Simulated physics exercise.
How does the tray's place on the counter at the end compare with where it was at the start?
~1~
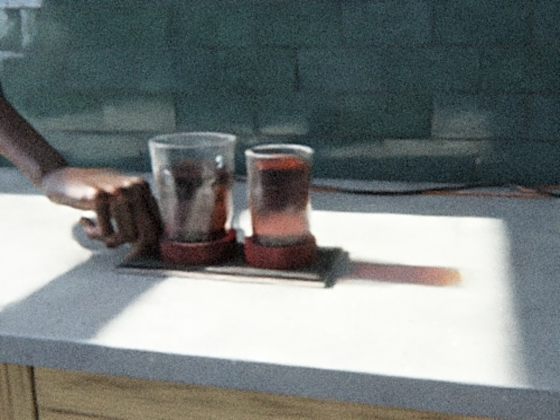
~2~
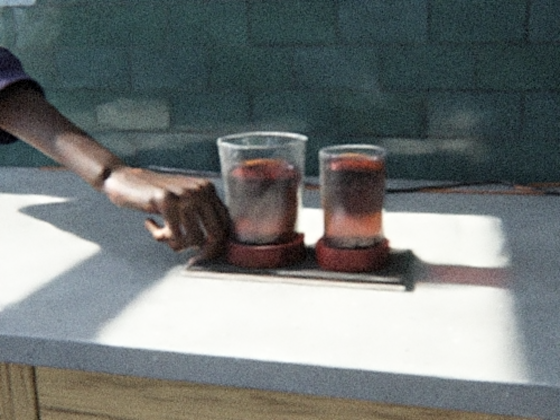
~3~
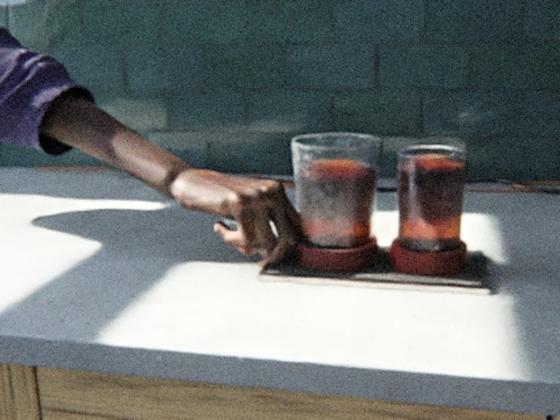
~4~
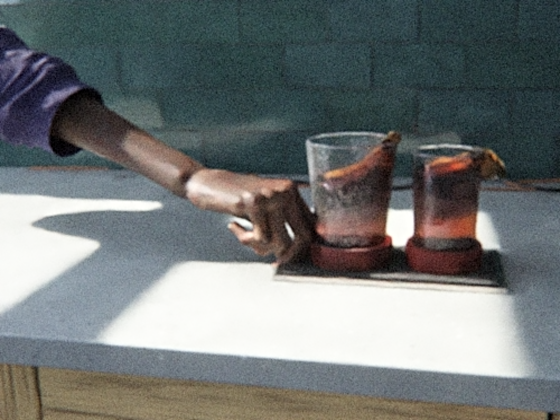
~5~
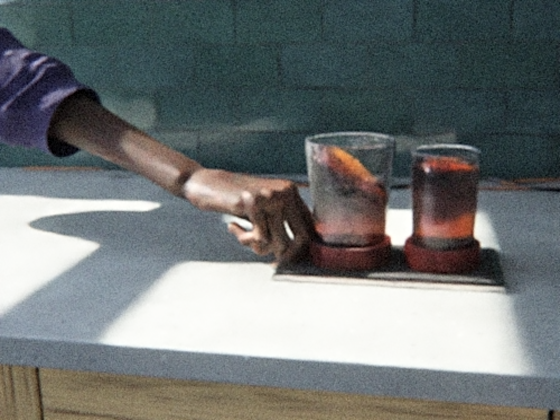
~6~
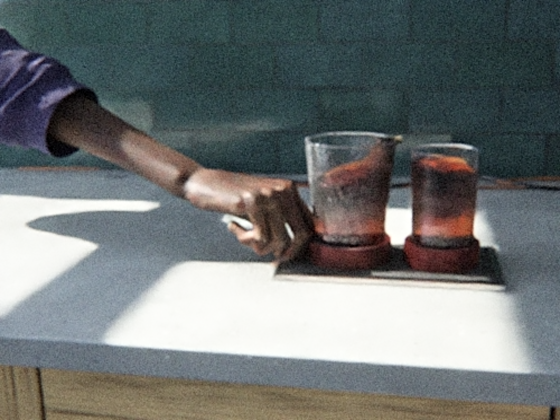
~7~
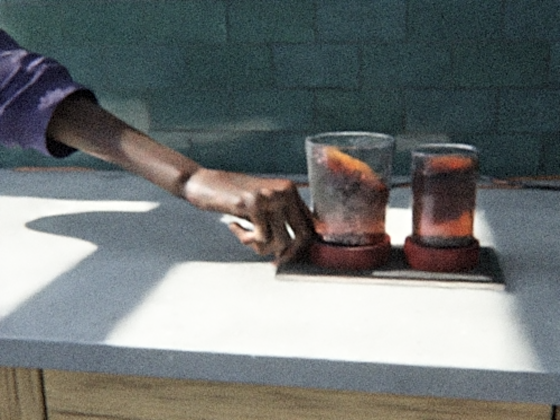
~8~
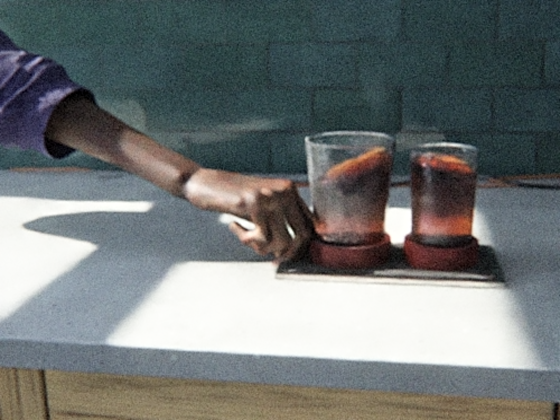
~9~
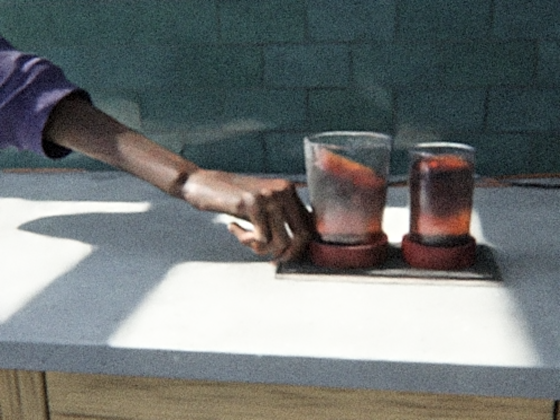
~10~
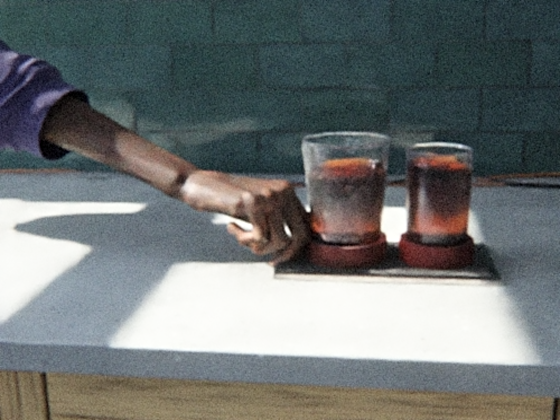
The tray ends up well to the right of where it began. It starts left of the middle of the view and finishes at rest on the right side of the counter.
